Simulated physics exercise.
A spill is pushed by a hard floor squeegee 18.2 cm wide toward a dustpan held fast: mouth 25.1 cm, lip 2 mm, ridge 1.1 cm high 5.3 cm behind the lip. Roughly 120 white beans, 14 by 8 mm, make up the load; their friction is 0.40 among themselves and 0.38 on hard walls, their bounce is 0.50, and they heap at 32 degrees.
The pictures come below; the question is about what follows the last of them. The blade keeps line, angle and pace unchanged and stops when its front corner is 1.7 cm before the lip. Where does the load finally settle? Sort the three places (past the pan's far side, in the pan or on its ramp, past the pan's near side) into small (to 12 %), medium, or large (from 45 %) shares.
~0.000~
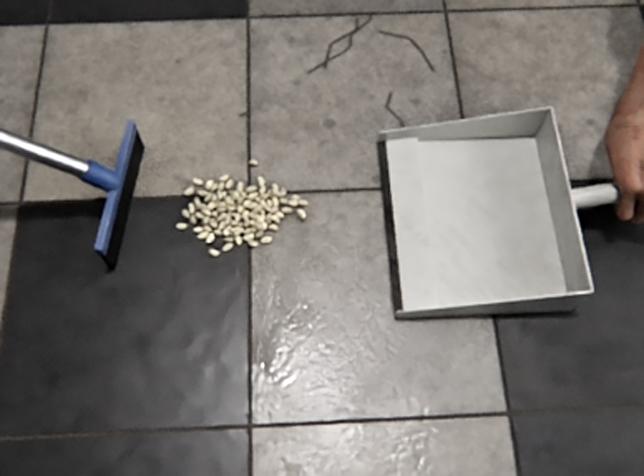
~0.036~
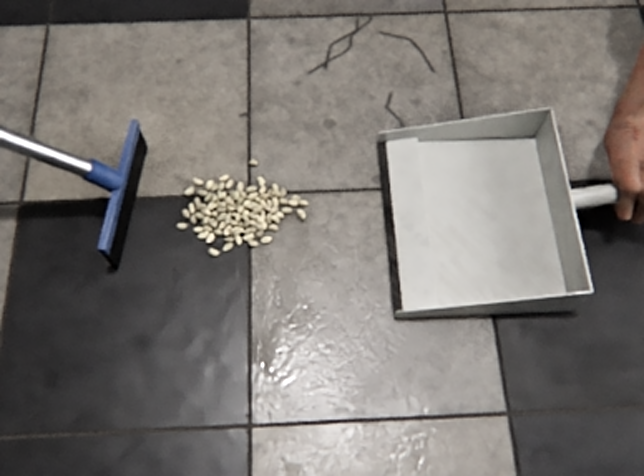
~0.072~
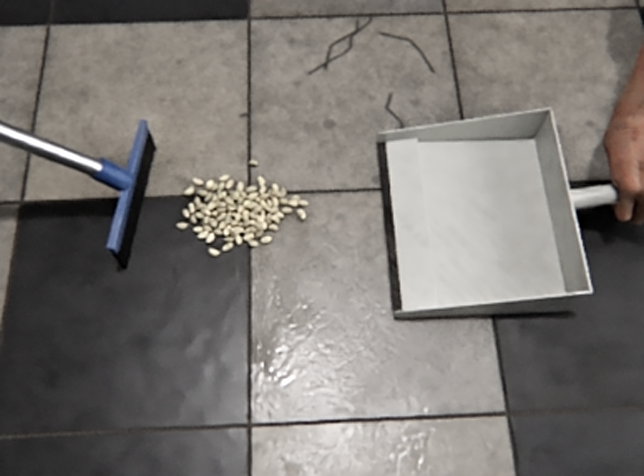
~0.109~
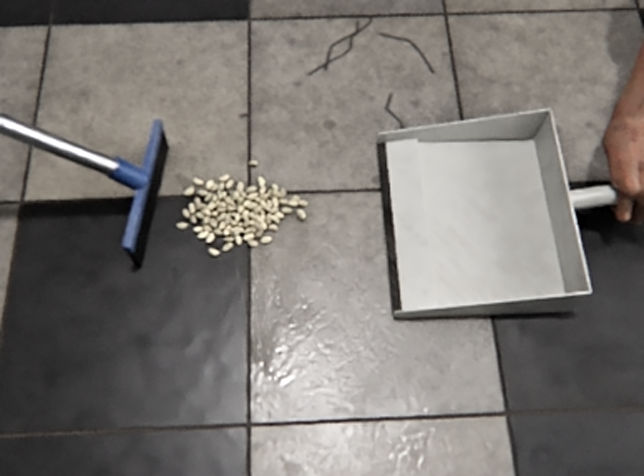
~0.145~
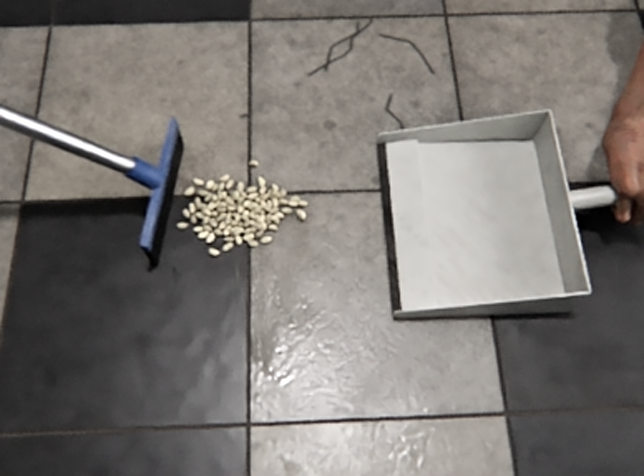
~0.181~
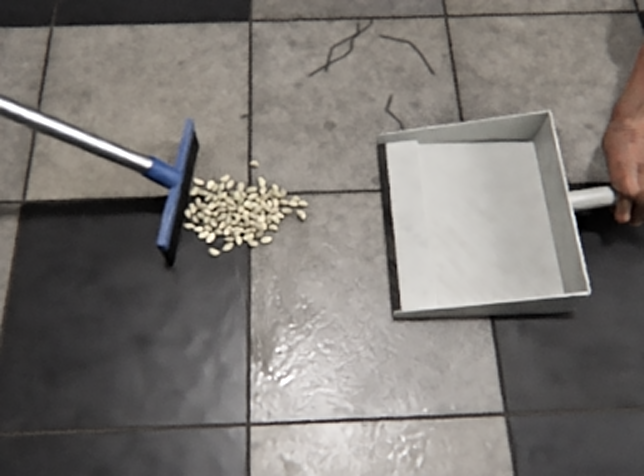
Far side: Small. Pan: Medium. Near side: Small.
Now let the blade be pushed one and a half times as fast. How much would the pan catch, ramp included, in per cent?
I'd guess it lands at about 35 per cent.
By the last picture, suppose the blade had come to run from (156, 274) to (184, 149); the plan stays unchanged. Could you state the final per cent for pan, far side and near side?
Per cent by place - pan 20, far side 0, near side 5.
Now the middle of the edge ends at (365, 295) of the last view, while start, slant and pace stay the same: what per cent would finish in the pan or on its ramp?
Share caught: Approx. 25 %.
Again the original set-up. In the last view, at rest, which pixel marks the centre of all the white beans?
I'd put it at about (378, 216).
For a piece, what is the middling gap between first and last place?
That distance is close to 18 cm.
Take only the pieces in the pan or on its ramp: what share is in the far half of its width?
Estimate: Close to 80 %.
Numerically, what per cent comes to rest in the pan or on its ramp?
Roughly 25 percent.
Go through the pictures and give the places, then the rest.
The first picture shows blade from (101, 251) to (132, 127), moved 0.0 cm, 0 of the pieces shifted so far; middle of the pieces at (237, 216); pan at (484, 221).
The second picture shows blade from (105, 250) to (136, 127), moved 0.4 cm, 0 of the pieces shifted so far; middle of the pieces at (237, 216).
The third picture shows blade from (114, 249) to (144, 127), moved 1.4 cm, 0 of the pieces shifted so far; middle of the pieces at (237, 216).
The fourth picture shows blade from (129, 248) to (159, 126), moved 3.3 cm, 0 of the pieces shifted so far; middle of the pieces at (237, 216).
The fifth picture shows blade from (146, 247) to (175, 126), moved 5.3 cm, 0 of the pieces shifted so far; middle of the pieces at (237, 216).
The sixth picture shows blade from (163, 246) to (190, 126), moved 7.3 cm, 2 of the pieces shifted so far; middle of the pieces at (238, 216); pan at (483, 223). The blade's pace is about 0.55 m/s.
After 0.39 s, middle of the blade 15 cm from the lip; 0 % over the lip, far side 0 %, near side 0 %.
Then, at 0.53 s, middle of the blade 7 cm from the lip; 0 % over the lip, far side 0 %, near side 0 %.
Then, at 0.80 s, middle of the blade 3 cm from the lip; 25 % over the lip, far side 0 %, near side 0 %.
At rest (1.9 s), far side 0 %, pan 25 %, near side 0 %, in front of the lip or behind the blade 75 %.
